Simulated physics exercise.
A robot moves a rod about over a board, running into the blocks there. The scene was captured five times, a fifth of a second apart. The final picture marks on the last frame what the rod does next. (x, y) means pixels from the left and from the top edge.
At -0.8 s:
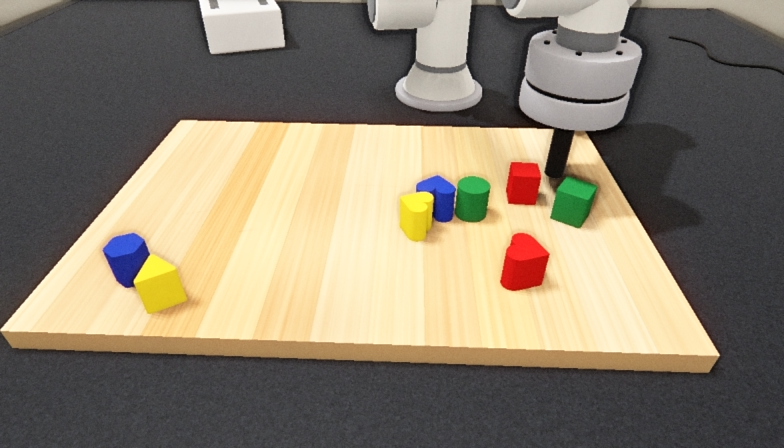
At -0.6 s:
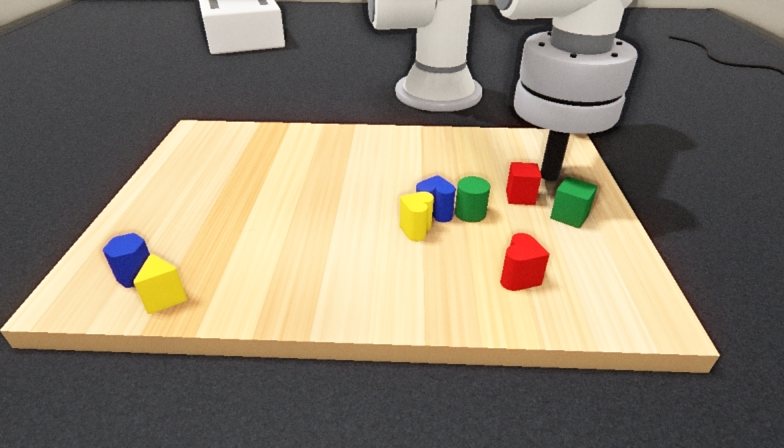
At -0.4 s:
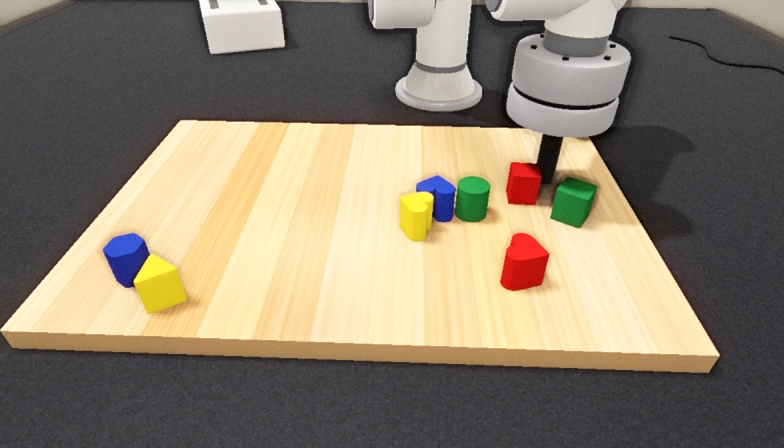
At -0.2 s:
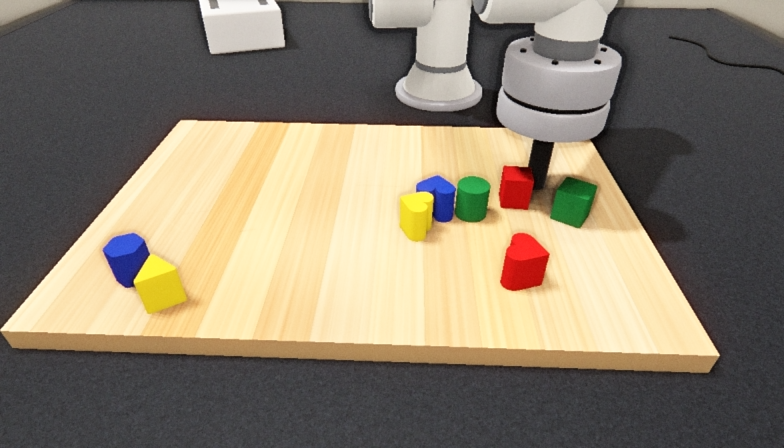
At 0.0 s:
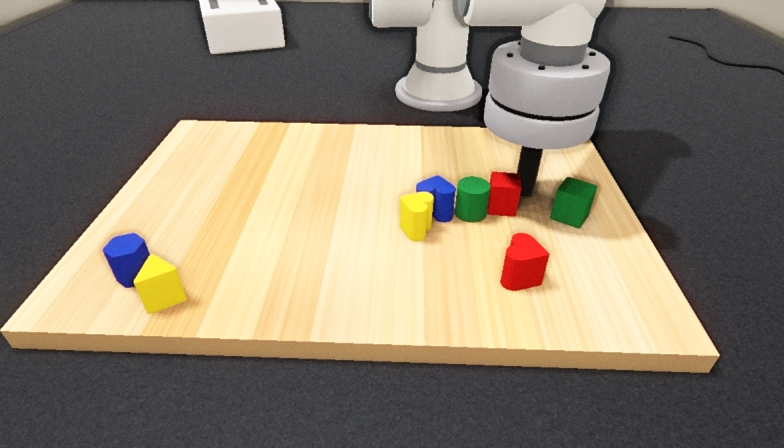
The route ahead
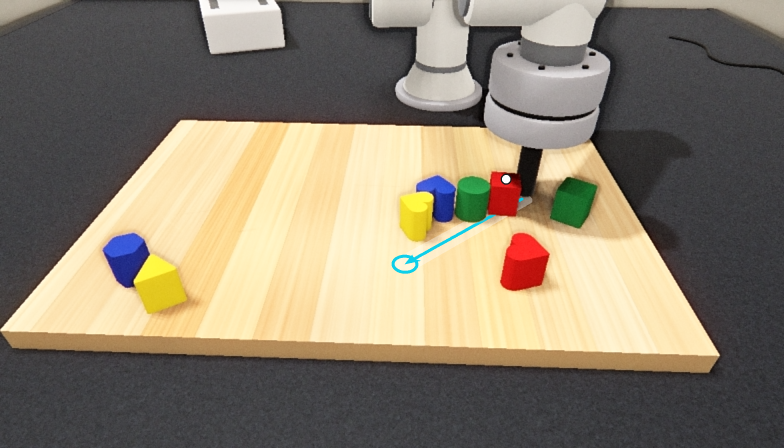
To begin with, a robot arm holds a dark rod over the right side of a wooden board, near a red block and a green one. The rod moves left, meets the red block, and pushes it a short way left beside the green cylinder, while the other blocks stay put.
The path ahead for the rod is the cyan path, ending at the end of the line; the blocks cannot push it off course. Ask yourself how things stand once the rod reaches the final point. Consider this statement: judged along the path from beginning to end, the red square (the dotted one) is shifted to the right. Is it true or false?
That is false.
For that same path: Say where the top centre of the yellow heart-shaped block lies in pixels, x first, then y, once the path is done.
So, by the moment the path ends, you'll find the top centre of the yellow heart-shaped block at (383, 199).
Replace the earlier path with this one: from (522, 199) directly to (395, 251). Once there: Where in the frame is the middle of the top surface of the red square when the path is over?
The point I'd pick in the picture is (490, 206).
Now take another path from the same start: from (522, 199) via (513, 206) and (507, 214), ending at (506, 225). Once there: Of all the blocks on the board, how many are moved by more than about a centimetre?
At least three of them.
The drawn path runs in a line from (522, 199) to (405, 264); the dot is on the red square.
On the path given first. One third of the way, rod (488, 211); yellow heart-shaped block (415, 201); blue heart-shaped block (424, 184), turned 20° clockwise; green circle (456, 197); red square (491, 204), turned 75° anticlockwise.
Two thirds of the way, rod (449, 232); yellow heart-shaped block (394, 201); blue heart-shaped block (420, 182), turned 30° clockwise; green circle (422, 205); red square (486, 216).
At the end, rod (405, 256); yellow heart-shaped block (383, 199); blue heart-shaped block (420, 182), turned 30° clockwise; green circle (408, 208); red square (486, 216), turned 135° anticlockwise.
